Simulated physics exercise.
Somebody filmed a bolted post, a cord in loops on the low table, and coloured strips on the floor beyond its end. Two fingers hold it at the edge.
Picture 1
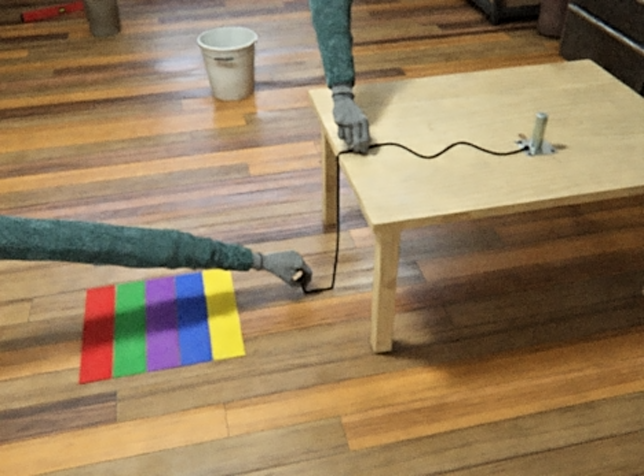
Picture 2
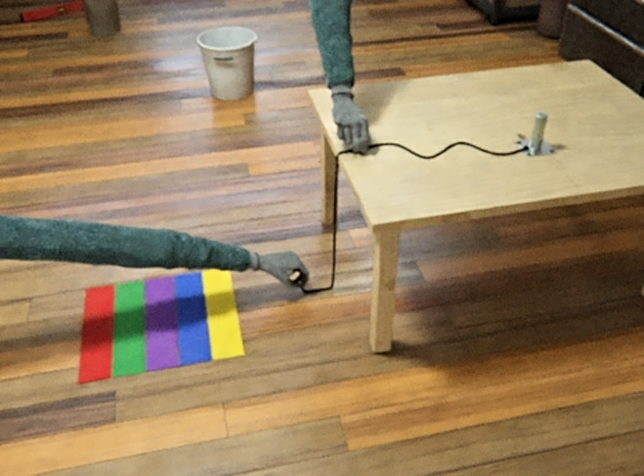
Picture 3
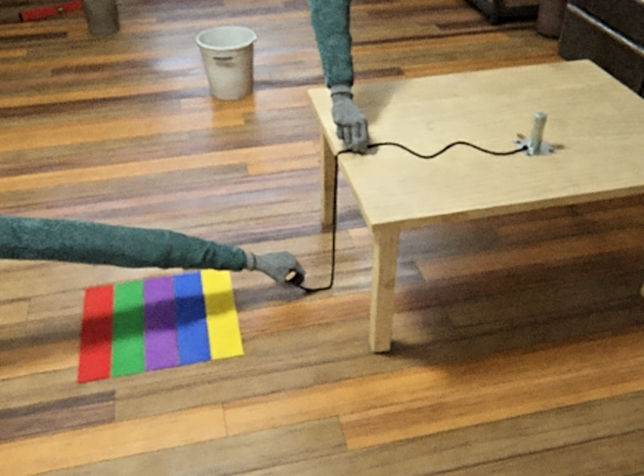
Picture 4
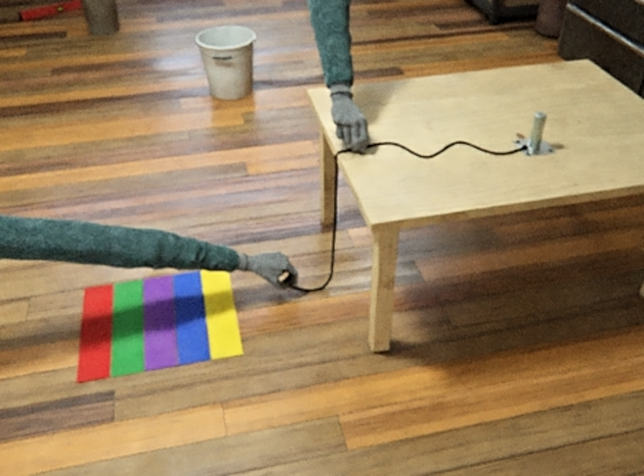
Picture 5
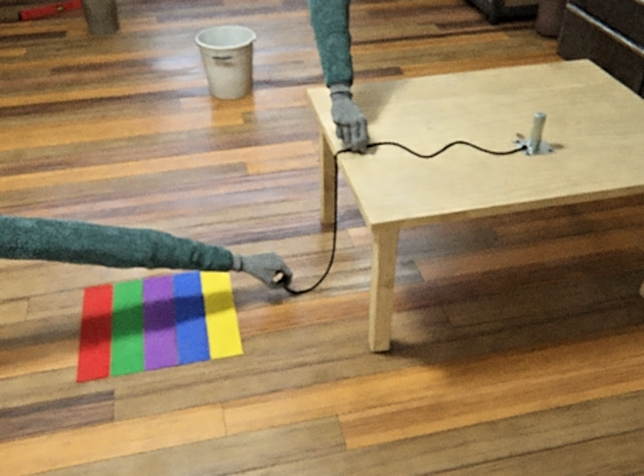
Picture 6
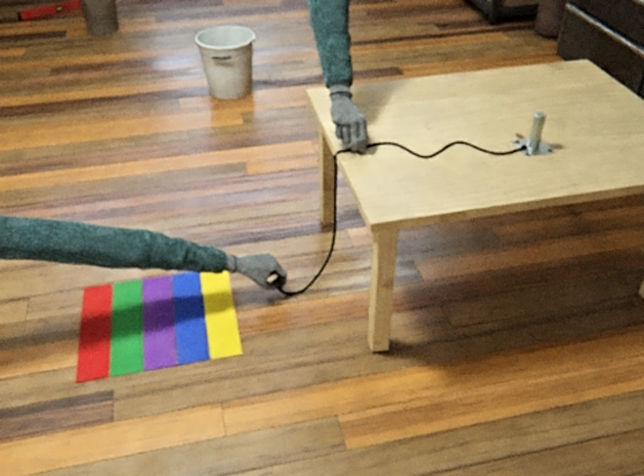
The footage shows a gloved hand pressing a dark cord at the edge of a low wooden table while another, near coloured strips on the floor, draws the cord's lower end slightly left, its hanging part curving.
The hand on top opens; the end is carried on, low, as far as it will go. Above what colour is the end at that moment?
It gets as far as the purple strip.
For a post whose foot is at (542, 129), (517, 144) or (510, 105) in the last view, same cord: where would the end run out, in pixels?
In that order: (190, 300), (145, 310) and (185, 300).
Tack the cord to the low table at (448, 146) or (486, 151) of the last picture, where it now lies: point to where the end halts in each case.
The places are (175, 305) and (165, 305).
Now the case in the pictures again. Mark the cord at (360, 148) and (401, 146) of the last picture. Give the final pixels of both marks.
The first at (329, 167), the second at (371, 154).
Soon after, end near (210, 297); over yellow.
Then, end near (177, 303); over blue.
At full stretch, end near (158, 306); over purple. The purple one.
